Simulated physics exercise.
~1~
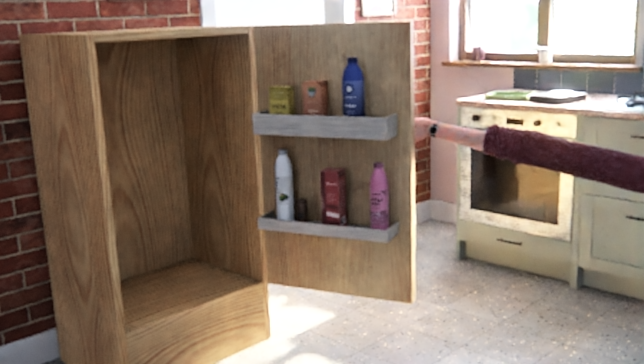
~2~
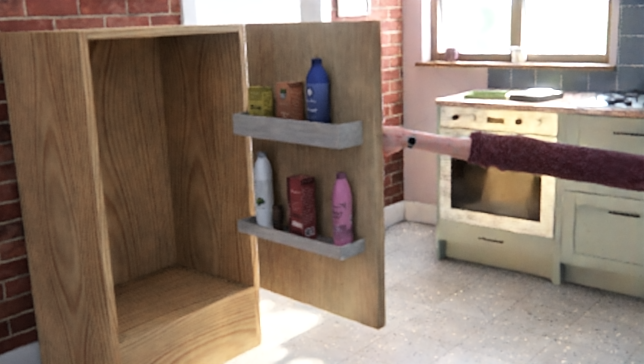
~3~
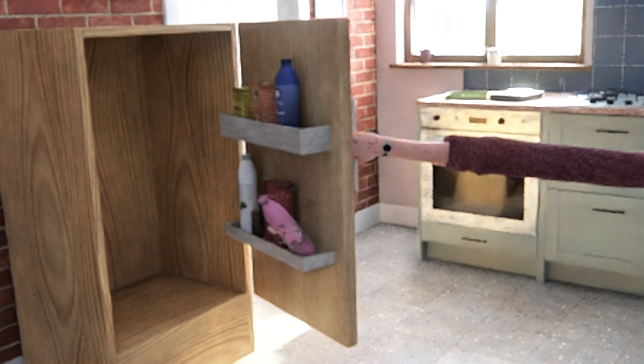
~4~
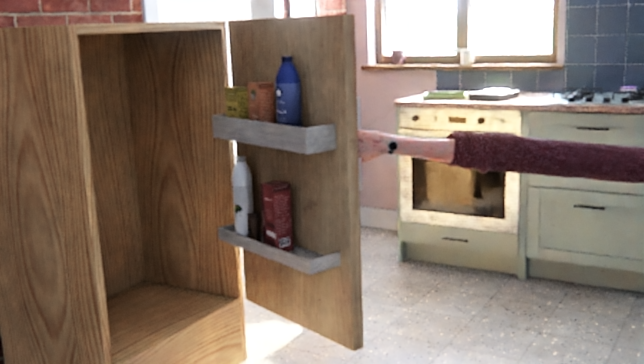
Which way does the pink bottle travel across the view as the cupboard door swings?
The pink bottle moves to the left, as the viewer sees it.
